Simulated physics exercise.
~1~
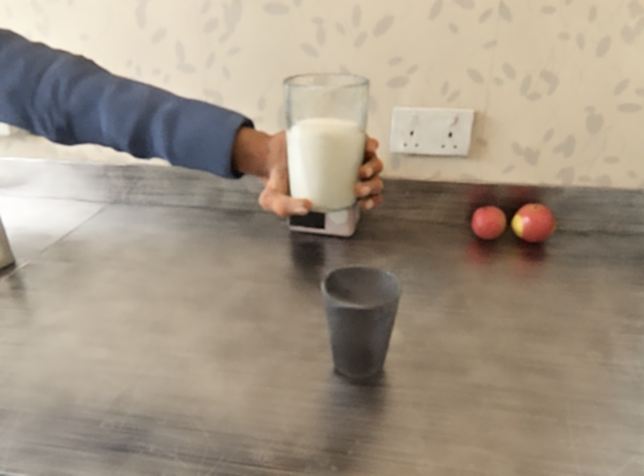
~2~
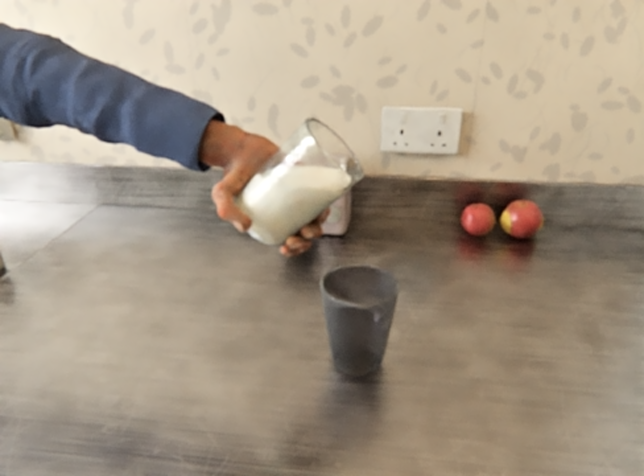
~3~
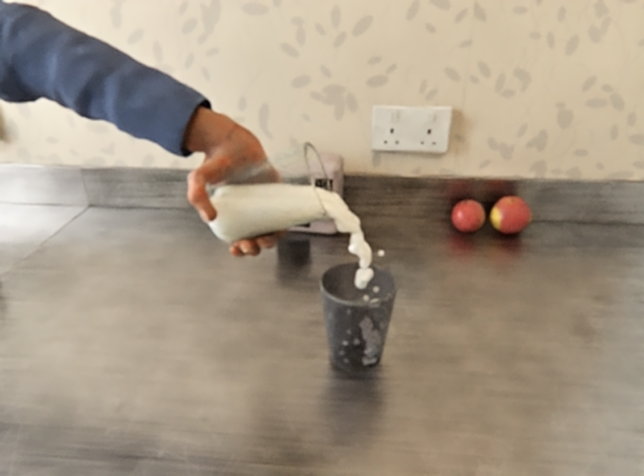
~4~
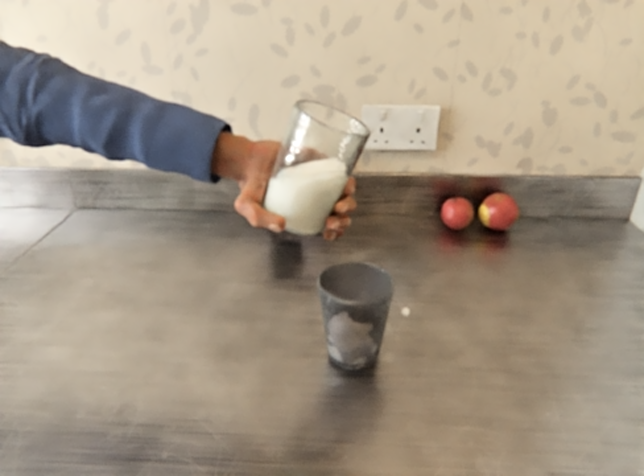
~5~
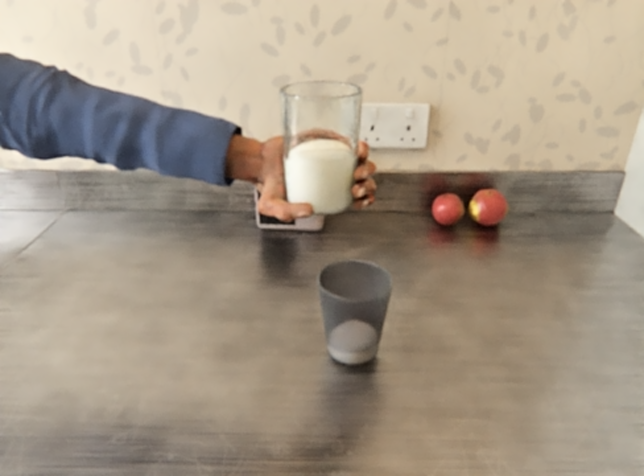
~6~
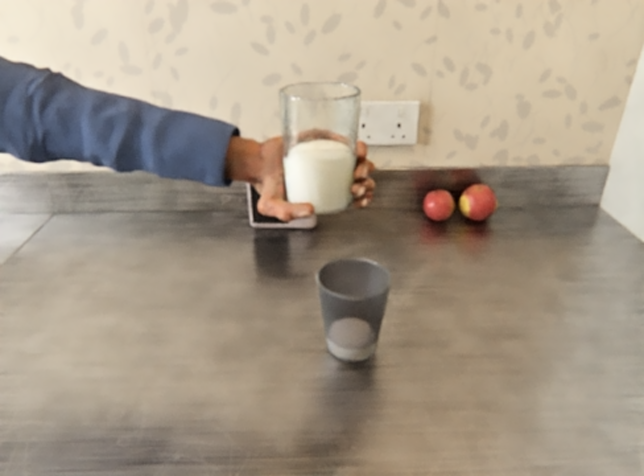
A hand tips a tumbler, pours some milk into a dark glass, then levels it.
